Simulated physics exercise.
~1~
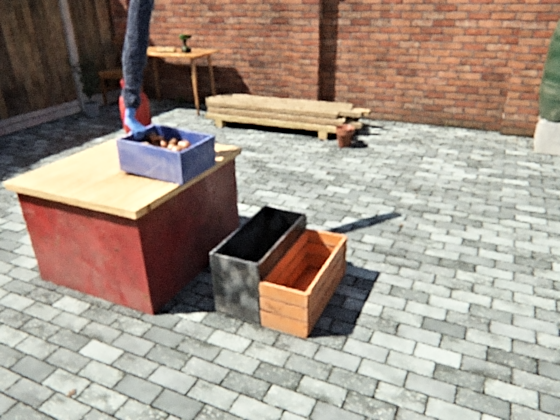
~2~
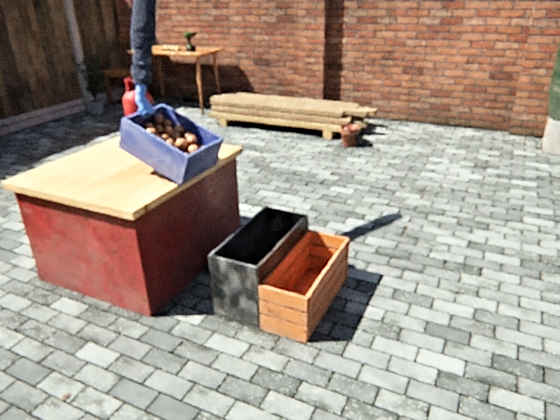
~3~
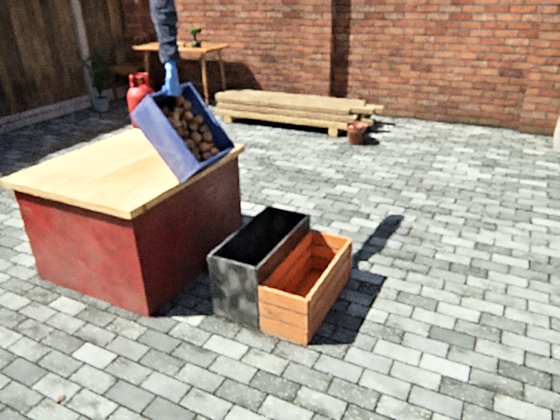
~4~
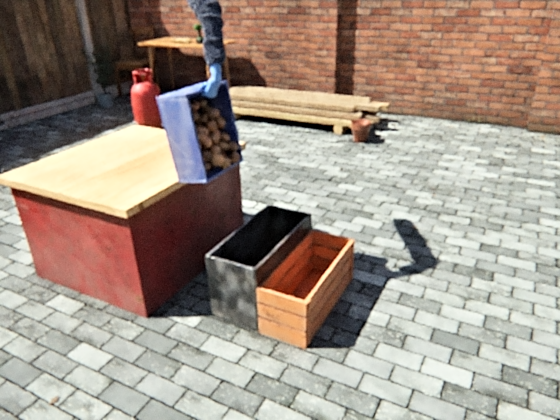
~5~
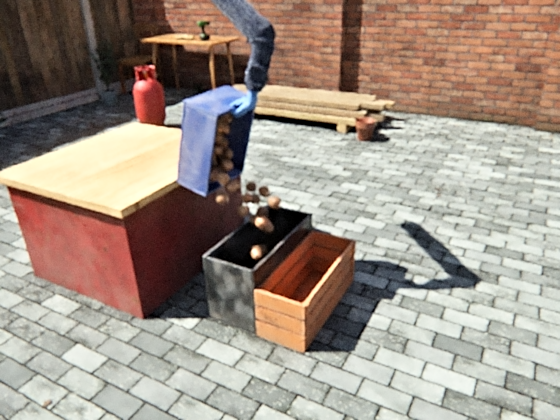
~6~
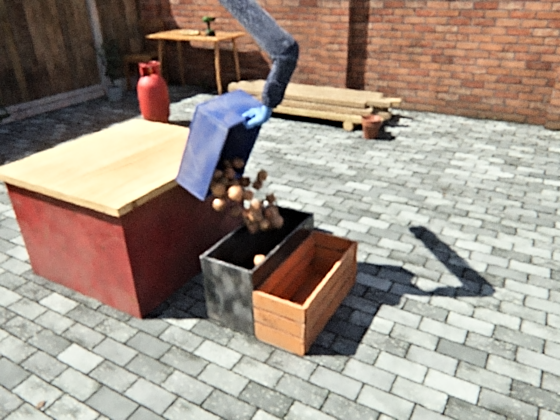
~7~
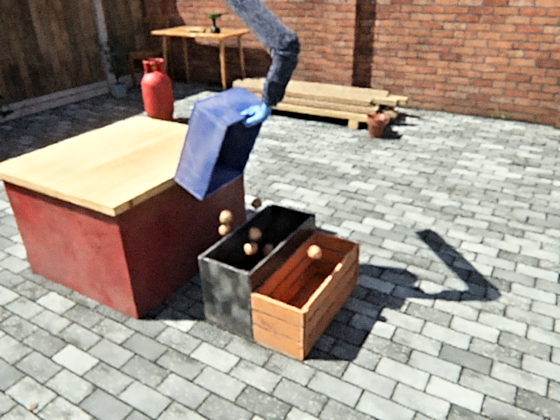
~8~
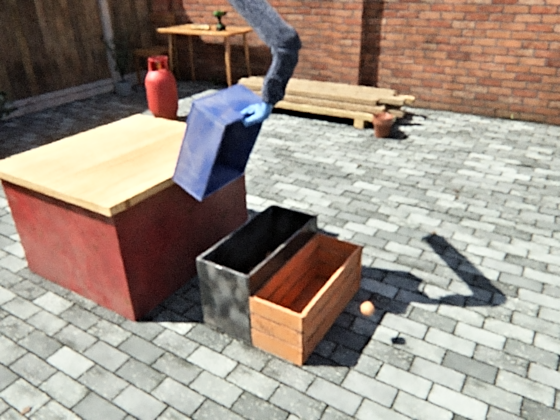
In a paved yard, a gloved hand tipped a blue crate over the end of a red bench until its small round brown pieces tumbled out, mostly into the black trough below, while one ended up past the orange box as the crate hung empty.
